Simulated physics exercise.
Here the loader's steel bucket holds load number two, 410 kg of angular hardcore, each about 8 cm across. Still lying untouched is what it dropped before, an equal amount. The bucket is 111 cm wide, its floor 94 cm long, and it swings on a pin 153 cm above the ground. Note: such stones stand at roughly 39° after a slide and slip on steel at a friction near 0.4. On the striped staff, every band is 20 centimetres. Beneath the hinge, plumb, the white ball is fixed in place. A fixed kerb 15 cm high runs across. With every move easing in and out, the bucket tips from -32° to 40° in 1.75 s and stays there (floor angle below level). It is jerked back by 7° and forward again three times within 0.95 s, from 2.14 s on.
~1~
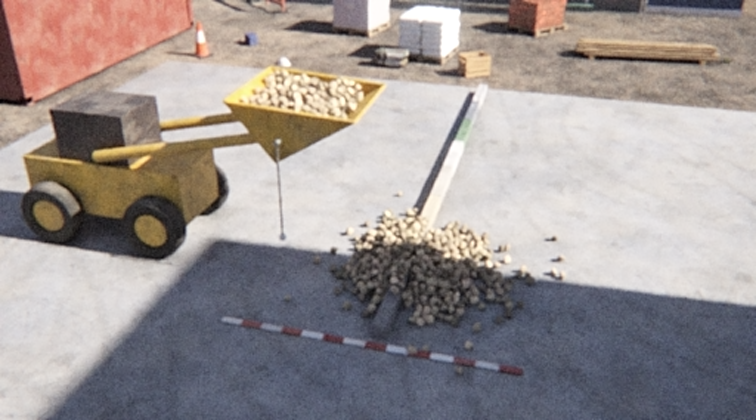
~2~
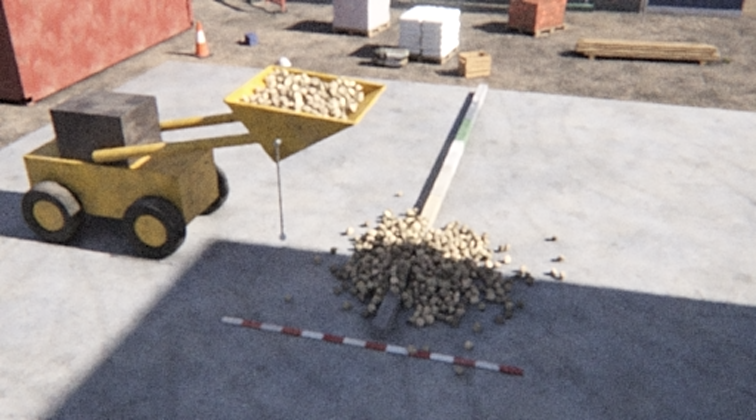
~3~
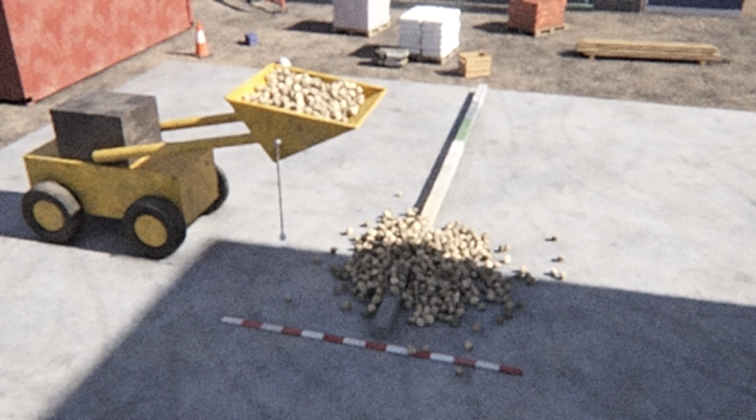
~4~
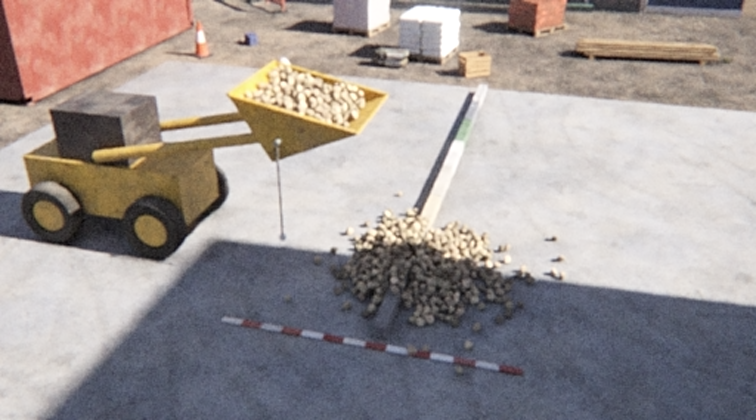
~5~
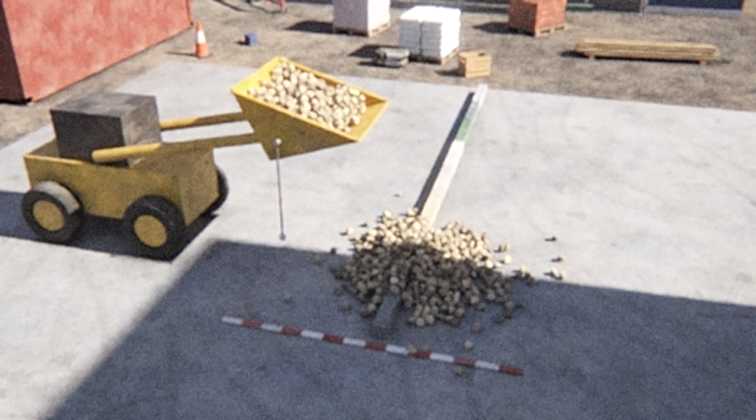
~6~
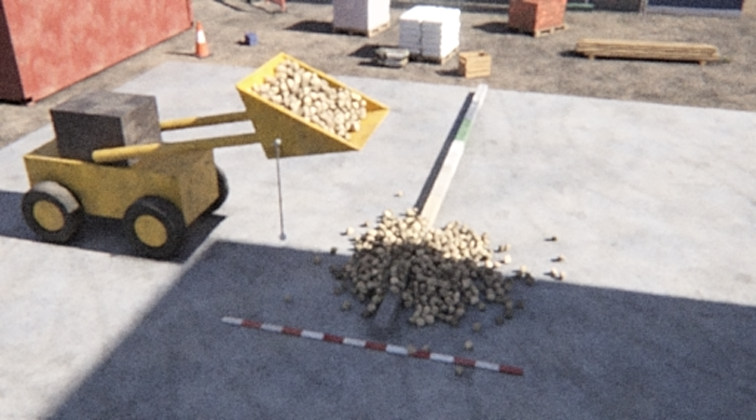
We see a yellow loader holding a raised bucket of pale stones beside a heap lying across a long kerb on grey paving; the bucket slowly tilts forward a little, its front edge dipping while the stones stay inside.
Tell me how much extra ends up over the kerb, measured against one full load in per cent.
The extra comes to about 23 percent of a load.
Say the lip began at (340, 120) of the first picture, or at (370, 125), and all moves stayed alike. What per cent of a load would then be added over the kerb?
Case one about 5 %, case two about 45 %.
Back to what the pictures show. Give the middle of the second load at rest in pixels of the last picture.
Centre: Approx. (385, 247).
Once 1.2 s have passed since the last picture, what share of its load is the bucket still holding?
Close to 45 in a hundred is still held.
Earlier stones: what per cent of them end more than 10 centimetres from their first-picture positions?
I'd put it at about 5 per cent.
Then, 0.7 s after the last picture the floor is at 29°; in per cent of one load, 100 in the bucket, 49 on this side of the kerb, 52 over the kerb; the foremost stones are at (542, 271).
Then, 1.2 s after the last picture the floor is at 40°; in per cent of one load, 46 in the bucket, 102 on this side of the kerb, 52 over the kerb; the foremost stones are at (542, 271).
Then, 2.9 s after the last picture the floor is at 40°; in per cent of one load, 0 in the bucket, 125 on this side of the kerb, 75 over the kerb; the foremost stones are at (542, 271).
Then, 5.6 s after the last picture the floor is at 40°; in per cent of one load, 0 in the bucket, 125 on this side of the kerb, 75 over the kerb; the foremost stones are at (542, 271). Net gain over the kerb, 23.
